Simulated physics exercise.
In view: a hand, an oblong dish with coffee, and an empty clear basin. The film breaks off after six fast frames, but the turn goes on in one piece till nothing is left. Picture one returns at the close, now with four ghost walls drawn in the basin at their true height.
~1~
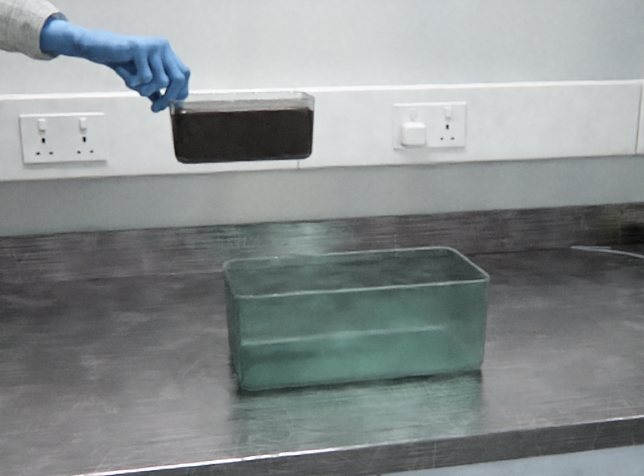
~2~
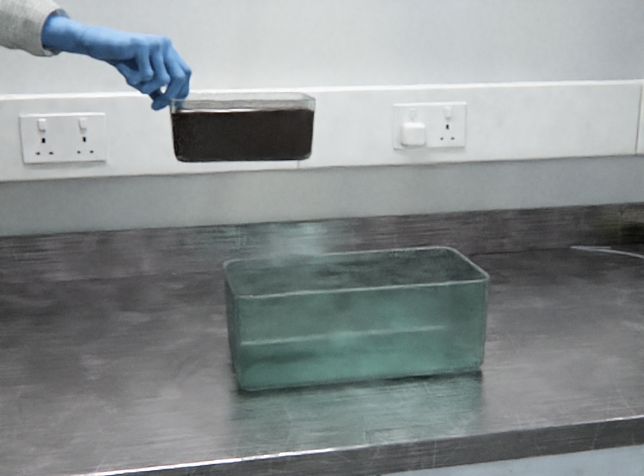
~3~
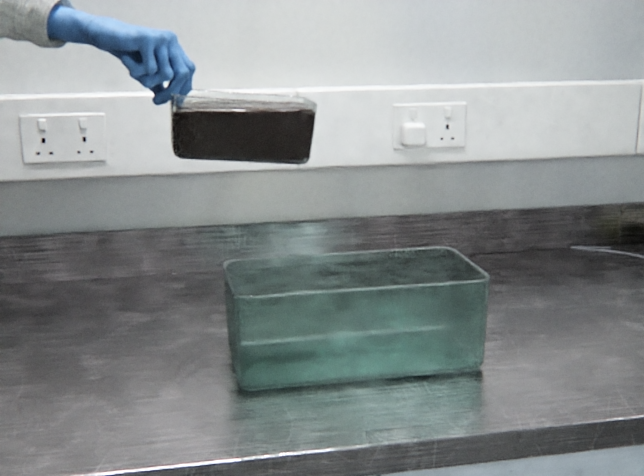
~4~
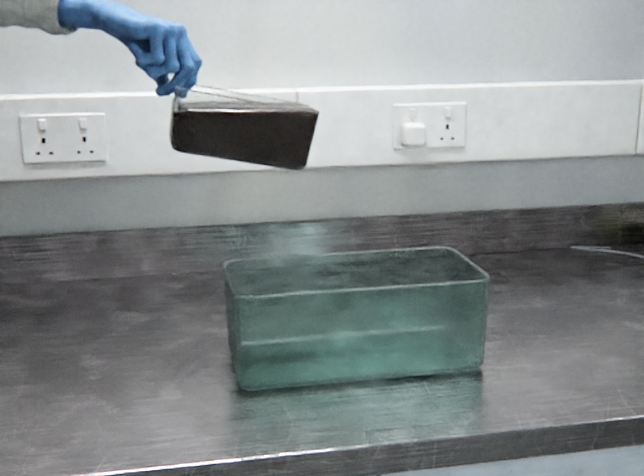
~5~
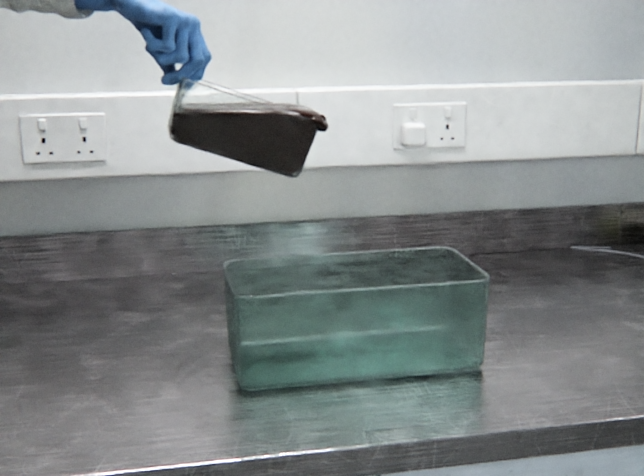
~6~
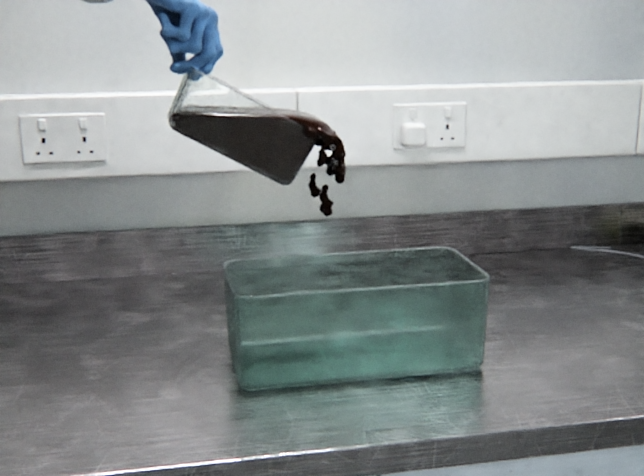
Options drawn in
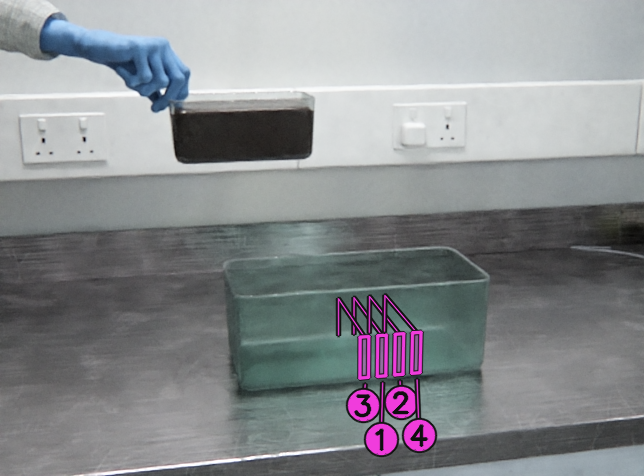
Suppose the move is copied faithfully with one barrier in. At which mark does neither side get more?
The answer is place 2.
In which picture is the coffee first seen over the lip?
Picture 5.
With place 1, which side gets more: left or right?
More ends on the right.
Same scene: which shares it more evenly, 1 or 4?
The answer is 1.
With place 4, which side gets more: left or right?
The left side.
In magenta, 1 at (382, 382); 2 at (399, 381); 3 at (365, 384); 4 at (417, 379).
If 1 is chosen, about 32 % ends left of the wall and 63 % right of it; 5 % is lost outside.
If 2 is chosen, about 47 % ends left of the wall and 48 % right of it; 5 % is lost outside.
If 3 is chosen, about 25 % ends left of the wall and 71 % right of it; 5 % is lost outside.
If 4 is chosen, about 81 % ends left of the wall and 15 % right of it; 4 % is lost outside.
